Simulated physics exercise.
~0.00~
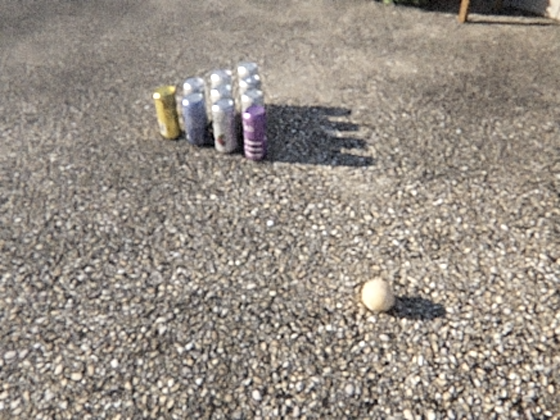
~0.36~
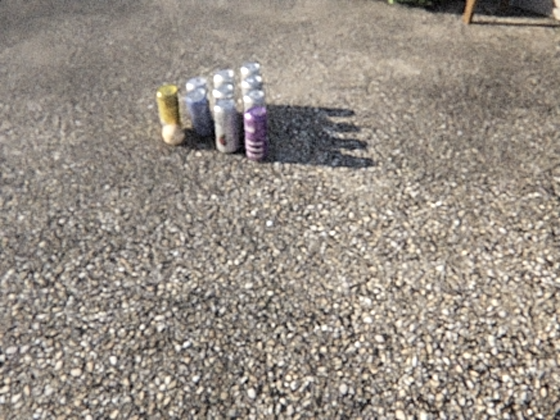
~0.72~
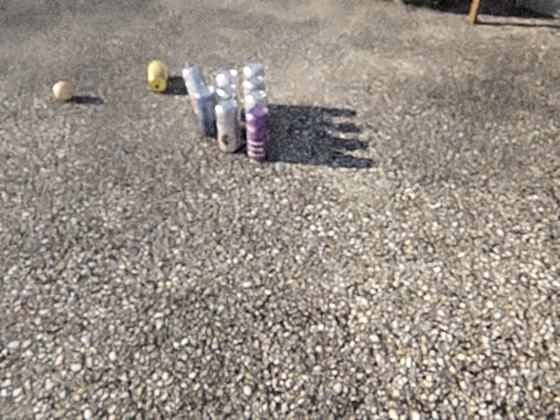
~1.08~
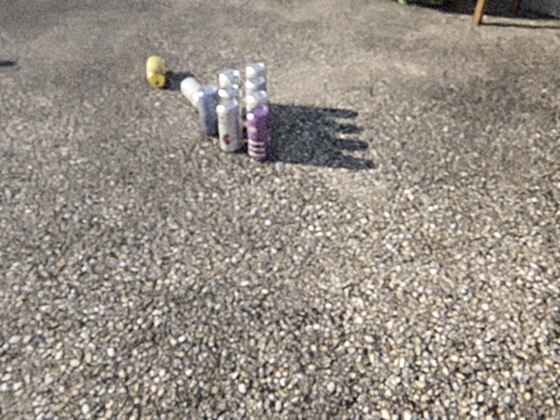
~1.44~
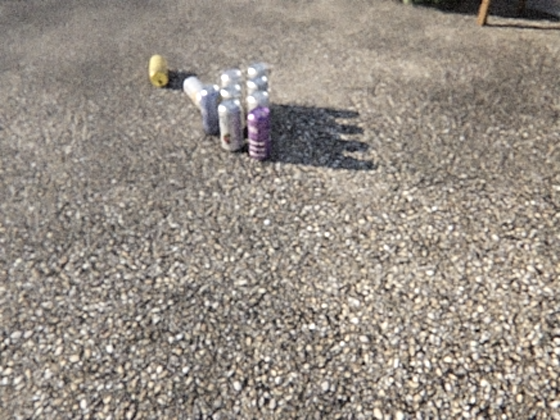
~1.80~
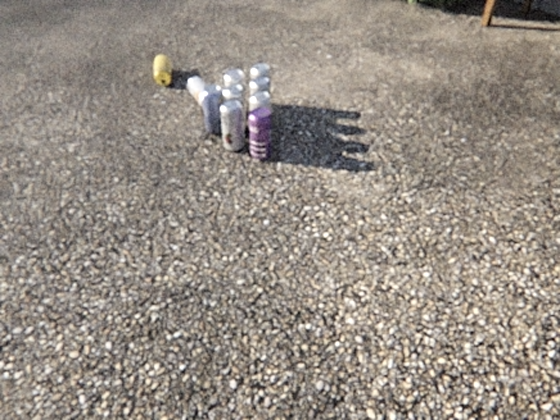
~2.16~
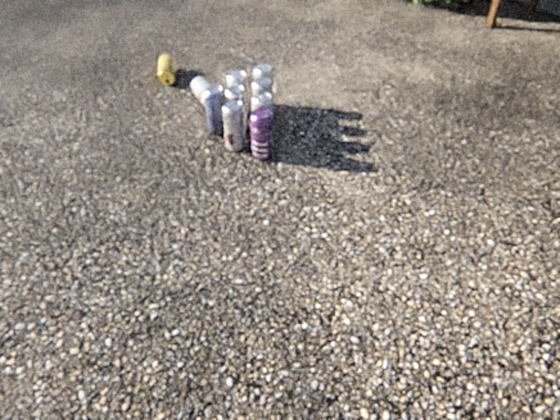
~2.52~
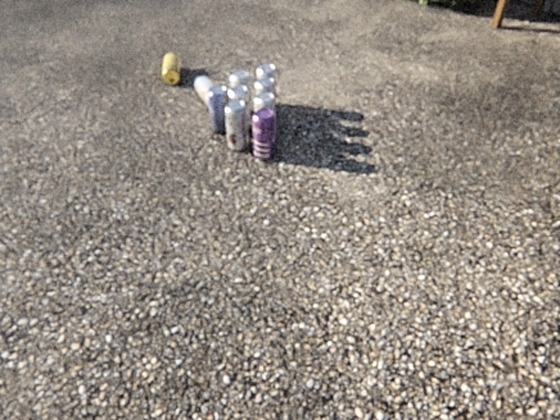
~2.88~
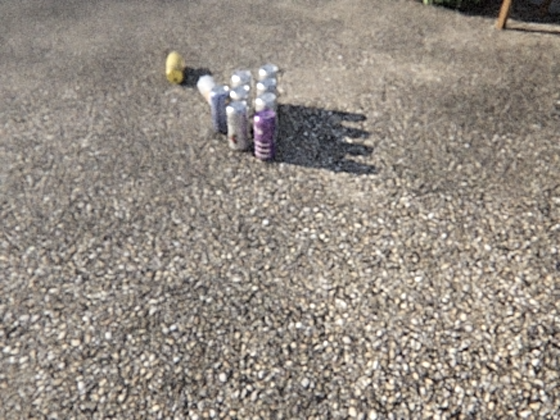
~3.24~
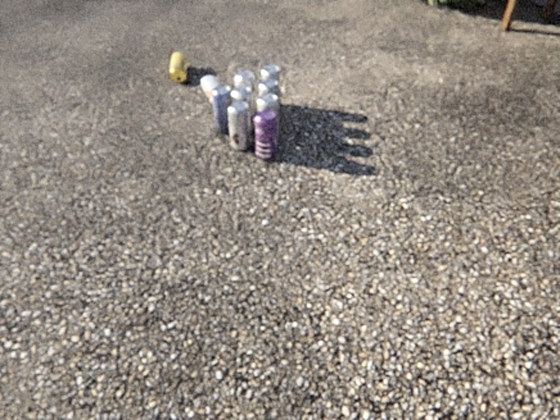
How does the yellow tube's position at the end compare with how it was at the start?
At the start the yellow tube stands upright at the left corner of the group. By the end it lies on its side, a little behind the others.
